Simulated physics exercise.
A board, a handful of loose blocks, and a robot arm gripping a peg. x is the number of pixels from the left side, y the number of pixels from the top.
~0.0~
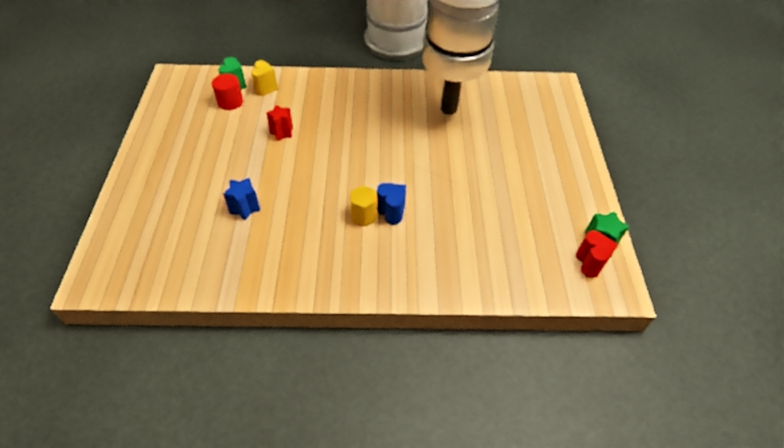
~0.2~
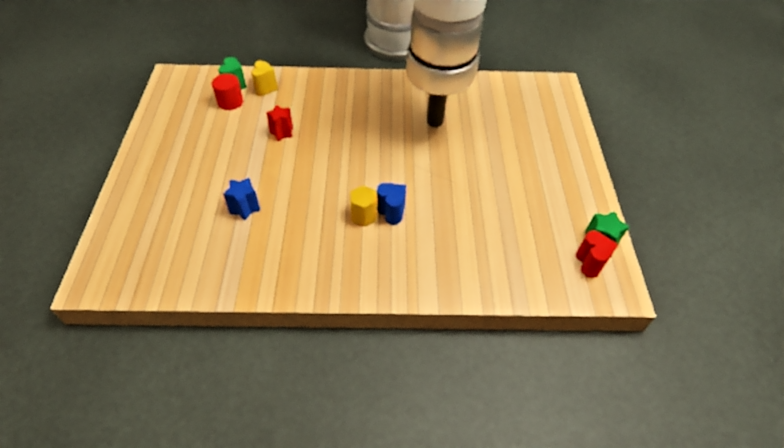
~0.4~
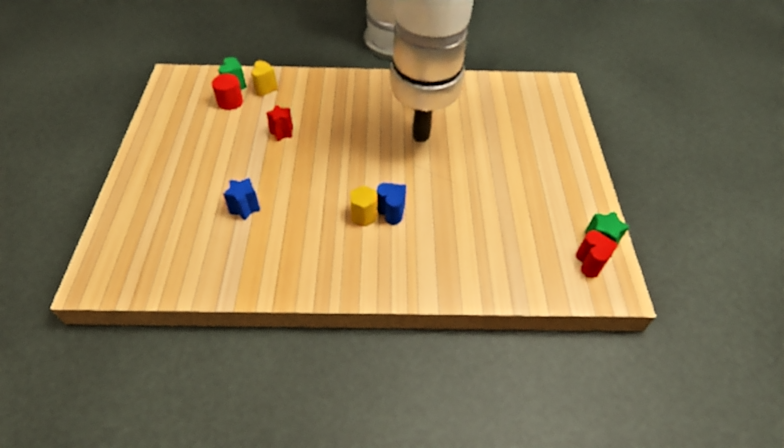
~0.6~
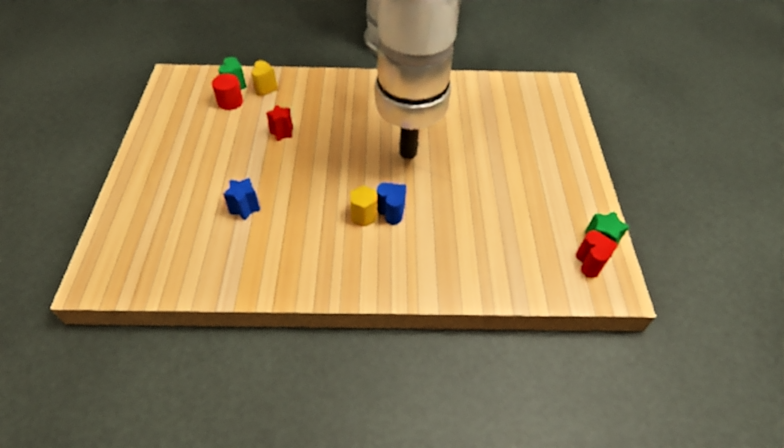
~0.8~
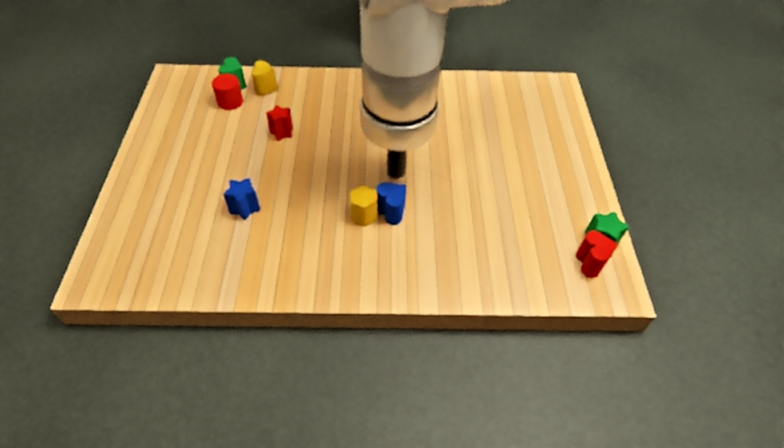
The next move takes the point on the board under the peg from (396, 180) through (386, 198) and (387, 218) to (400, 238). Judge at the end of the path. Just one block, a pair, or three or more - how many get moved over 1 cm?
I expect one block to move.
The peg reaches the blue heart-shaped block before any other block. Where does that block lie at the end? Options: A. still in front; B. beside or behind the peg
A (still in front)
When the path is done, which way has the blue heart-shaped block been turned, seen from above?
It twists anticlockwise.
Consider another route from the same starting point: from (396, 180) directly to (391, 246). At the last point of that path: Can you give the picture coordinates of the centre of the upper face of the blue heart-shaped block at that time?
I'd guess (386, 246).
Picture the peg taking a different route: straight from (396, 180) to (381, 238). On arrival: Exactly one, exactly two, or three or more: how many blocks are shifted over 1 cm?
One block moves.
The first path, step by step. One third of the way, peg (386, 191); blue heart-shaped block (393, 195).
Two thirds of the way, peg (387, 211); yellow hexagon (361, 198); blue heart-shaped block (402, 213), turned 45° anticlockwise.
At the end, peg (401, 231); yellow hexagon (361, 198); blue heart-shaped block (418, 232), turned 55° anticlockwise.
